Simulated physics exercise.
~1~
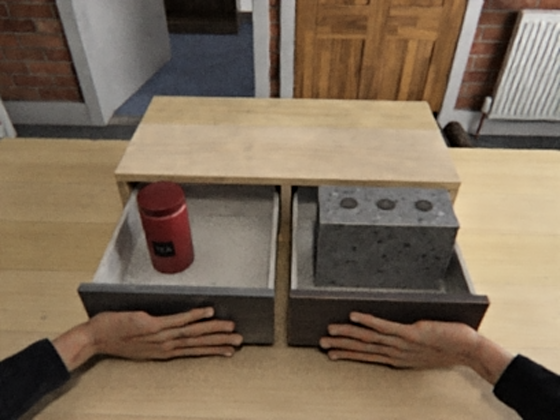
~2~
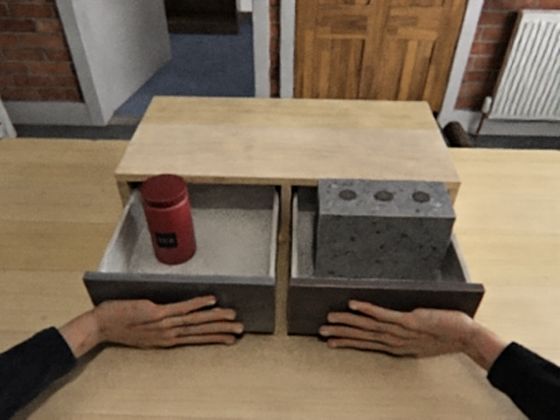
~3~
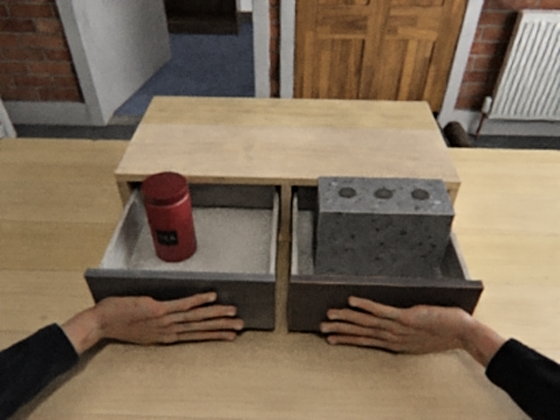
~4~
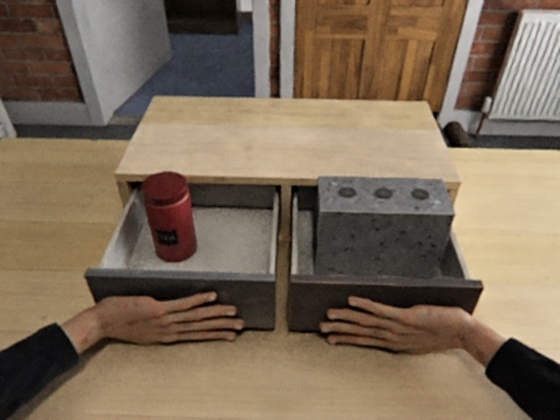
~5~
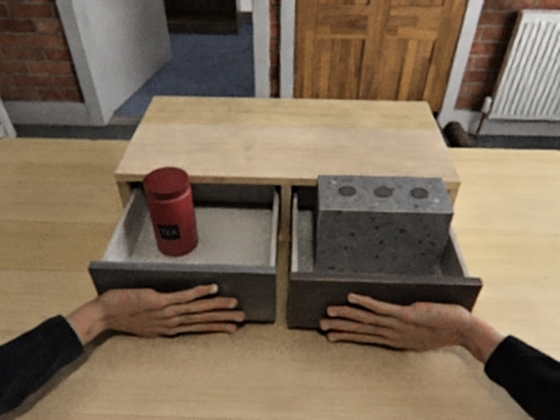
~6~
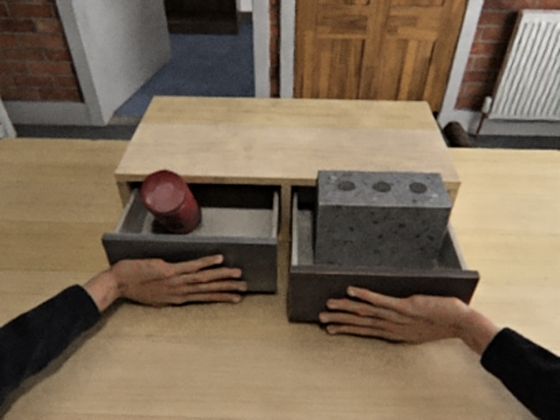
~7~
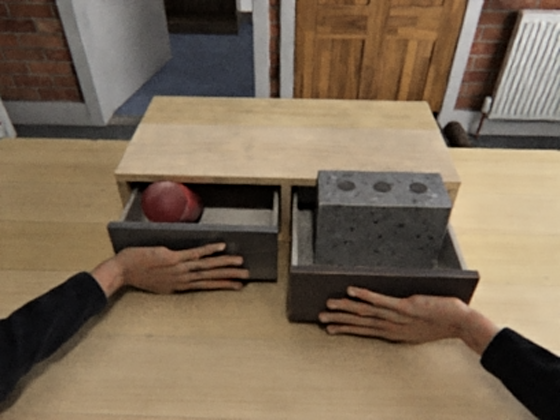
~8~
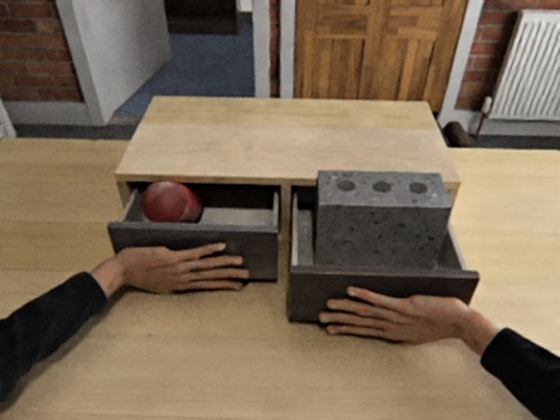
Two open drawers, the left holding an upright red jar and the right a grey brick, were slowly pushed inward by a pair of hands; the jar tipped over backward as its drawer slid farther in, and both stopped partly open.
